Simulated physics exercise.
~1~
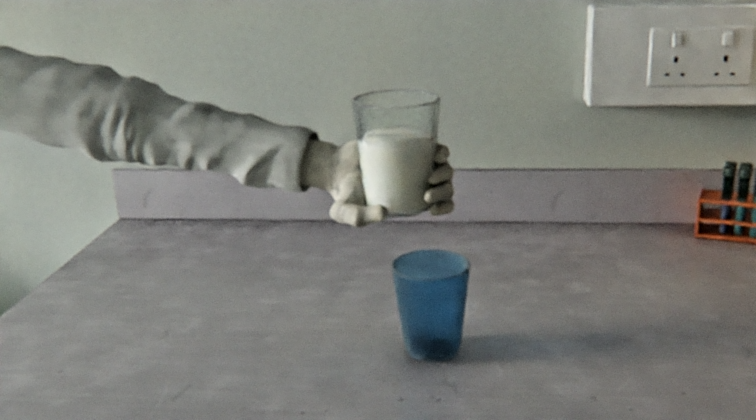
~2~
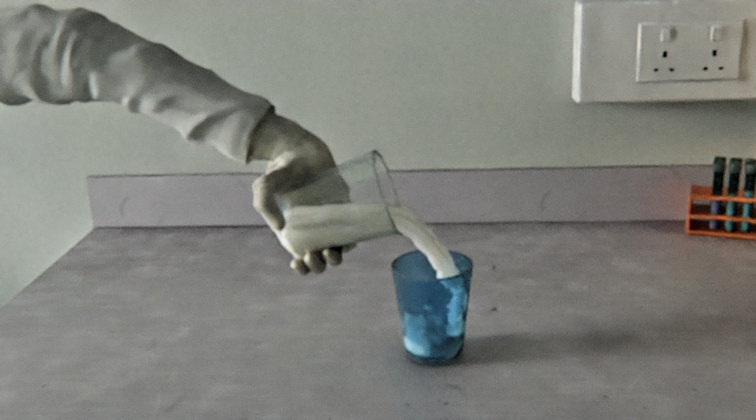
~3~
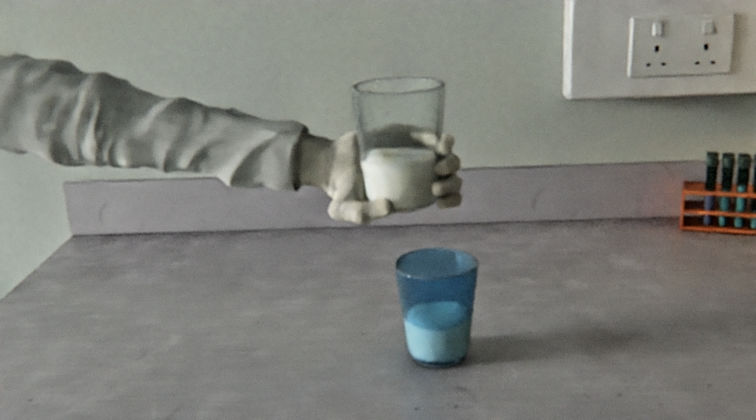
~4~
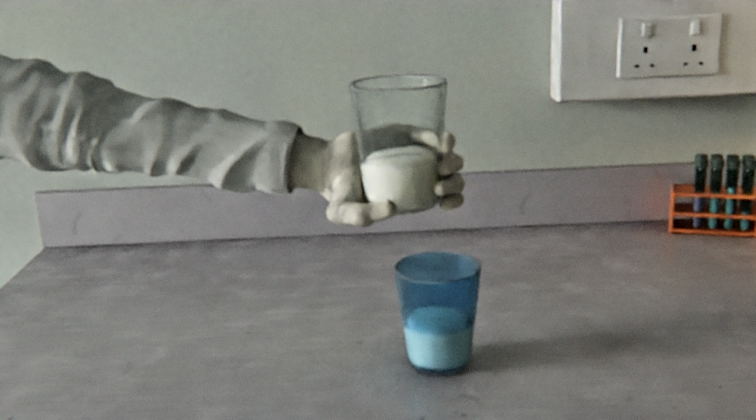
On a grey worktop, a hand tilting a glass of milk, pouring some into a blue tumbler, then holding the part-filled glass upright.
